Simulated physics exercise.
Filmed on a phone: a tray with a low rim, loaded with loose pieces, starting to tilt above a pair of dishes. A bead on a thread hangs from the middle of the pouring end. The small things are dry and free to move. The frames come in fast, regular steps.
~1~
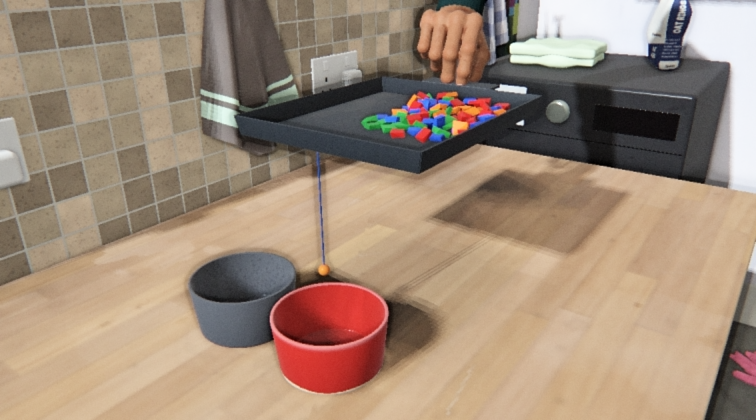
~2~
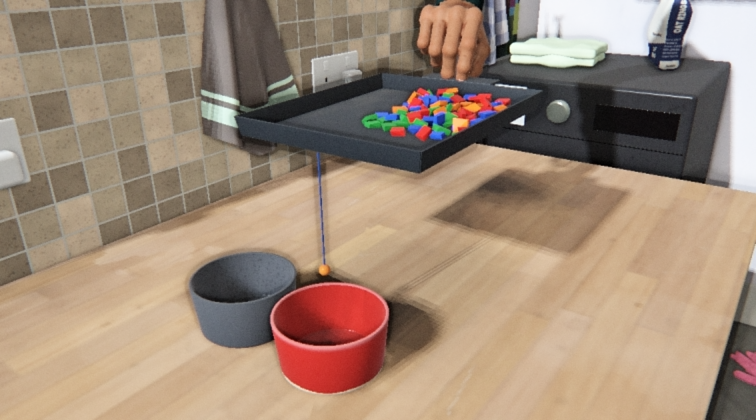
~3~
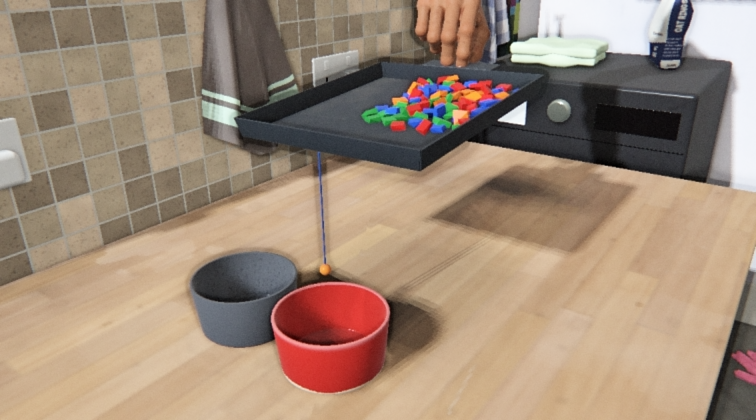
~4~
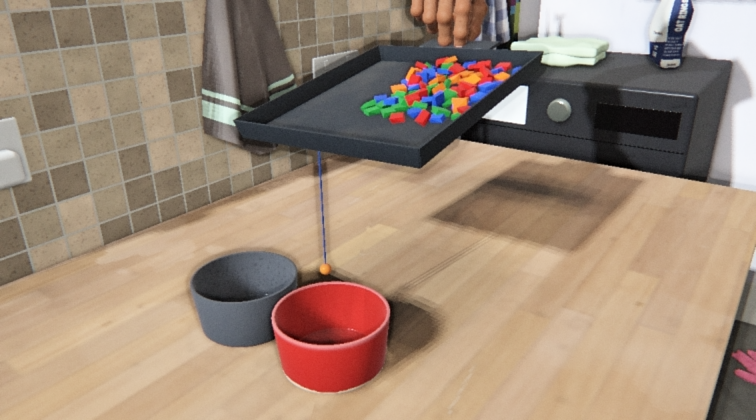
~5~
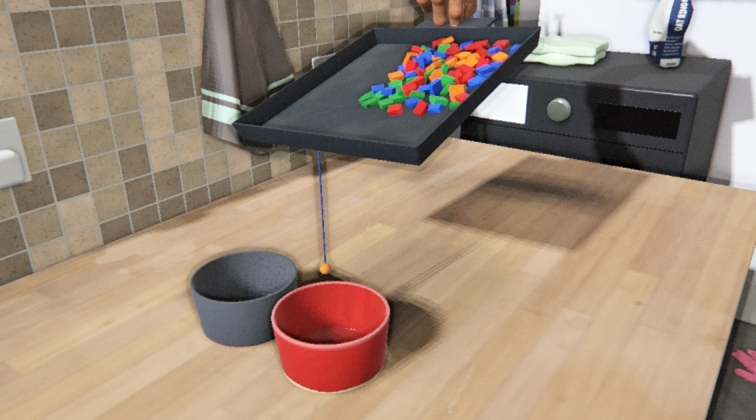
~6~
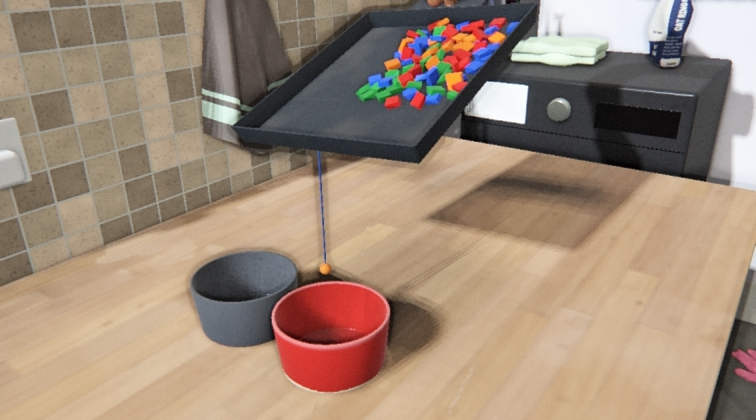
On a light wooden kitchen counter beside a tiled wall, seen from slightly above by a still camera, a grey dish and a red dish sit side by side near an orange bead on a thread. Above them is a dark, low-rimmed tray with small multicoloured pieces towards its right side. A hand at the far edge lifts that side steadily, tilting the tray towards the viewer, while the pieces rise with it.
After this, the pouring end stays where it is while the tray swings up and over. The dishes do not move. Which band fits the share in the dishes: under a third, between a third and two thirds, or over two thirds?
Caught overall: Over two thirds.
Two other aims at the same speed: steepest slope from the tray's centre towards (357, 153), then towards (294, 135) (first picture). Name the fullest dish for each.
At the first place the dish on the right, at the second the left dish.
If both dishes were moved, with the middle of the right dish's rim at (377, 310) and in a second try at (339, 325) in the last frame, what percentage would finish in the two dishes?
In turn 40 and 70 in a hundred.
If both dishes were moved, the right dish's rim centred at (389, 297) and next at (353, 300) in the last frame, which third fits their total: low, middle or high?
The first try: Under a third. The second: One to two thirds.
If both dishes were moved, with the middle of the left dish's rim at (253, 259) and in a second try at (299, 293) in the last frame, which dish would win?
First the left-hand dish, then the left one.
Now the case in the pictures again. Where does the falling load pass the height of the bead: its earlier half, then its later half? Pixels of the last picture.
Around (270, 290) and then (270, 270).
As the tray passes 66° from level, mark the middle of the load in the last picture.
Near (317, 132).
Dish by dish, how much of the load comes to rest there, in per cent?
For the left dish some 40 %, for the right dish some 30 %.
Just after the last frame, tray tipped steeply; the larger part on the tray; about a tenth in the air.
A moment on, tray tipped past a quarter turn; roughly a third on the tray; roughly a quarter in the right dish; roughly a quarter in the left dish; roughly a quarter outside both; just a few in the air.
Further on, tray tipped past a quarter turn; roughly a third in the right dish; roughly half in the left dish; roughly a quarter outside both.
When it is over, tray tipped past a quarter turn; roughly a third in the right dish; roughly half in the left dish; roughly a quarter outside both.
